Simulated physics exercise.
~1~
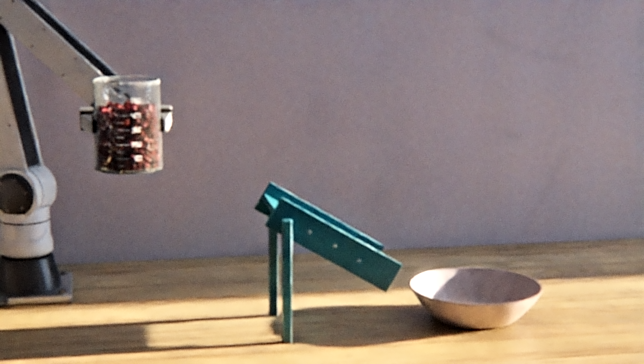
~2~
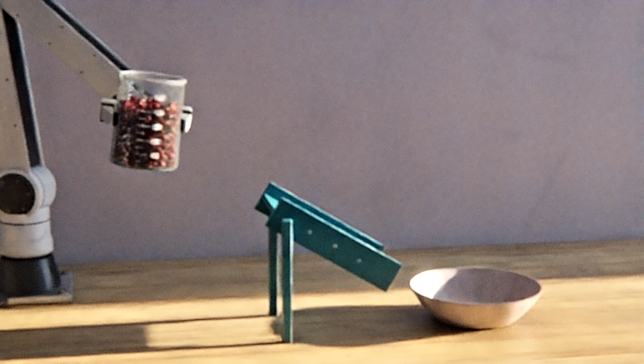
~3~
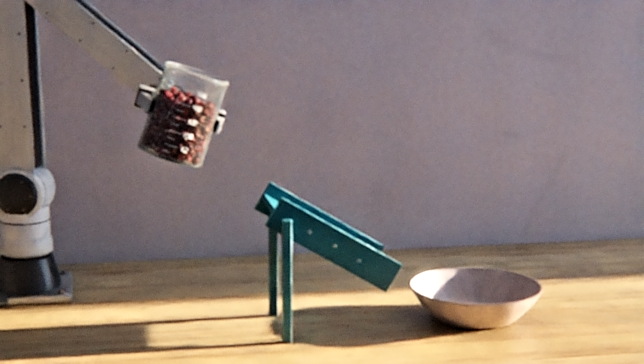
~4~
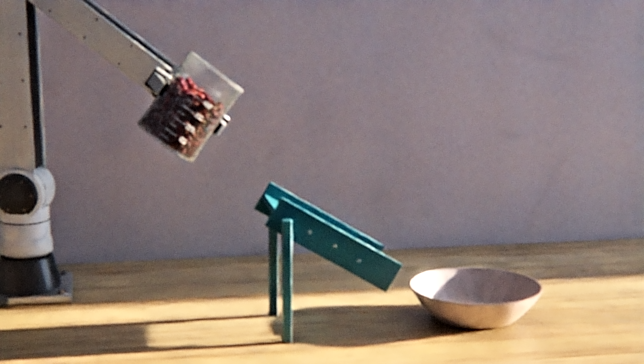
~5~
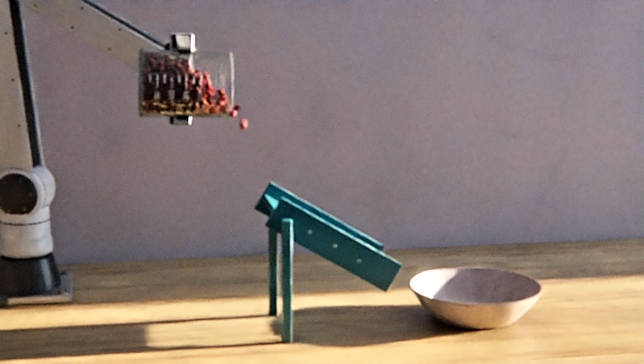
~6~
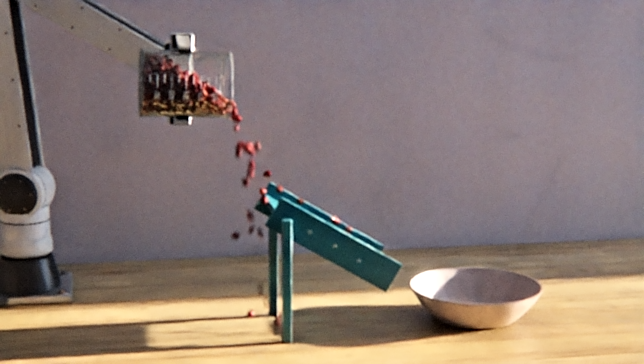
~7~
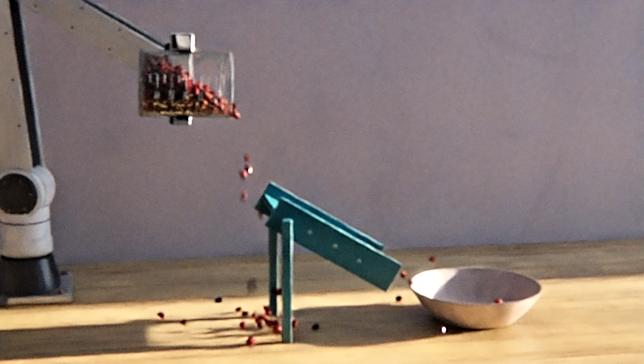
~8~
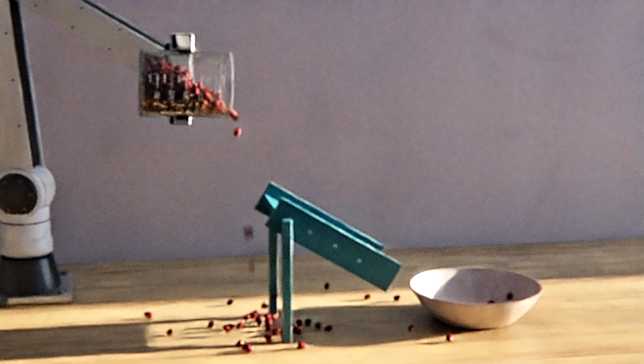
On a wooden table, a robot arm carried a clear cup of dark red beans rightward and tipped it on its side above a teal chute, spilling some beans; most stayed in the cup, many spilled ones scattered across the table, and few reached the bowl.
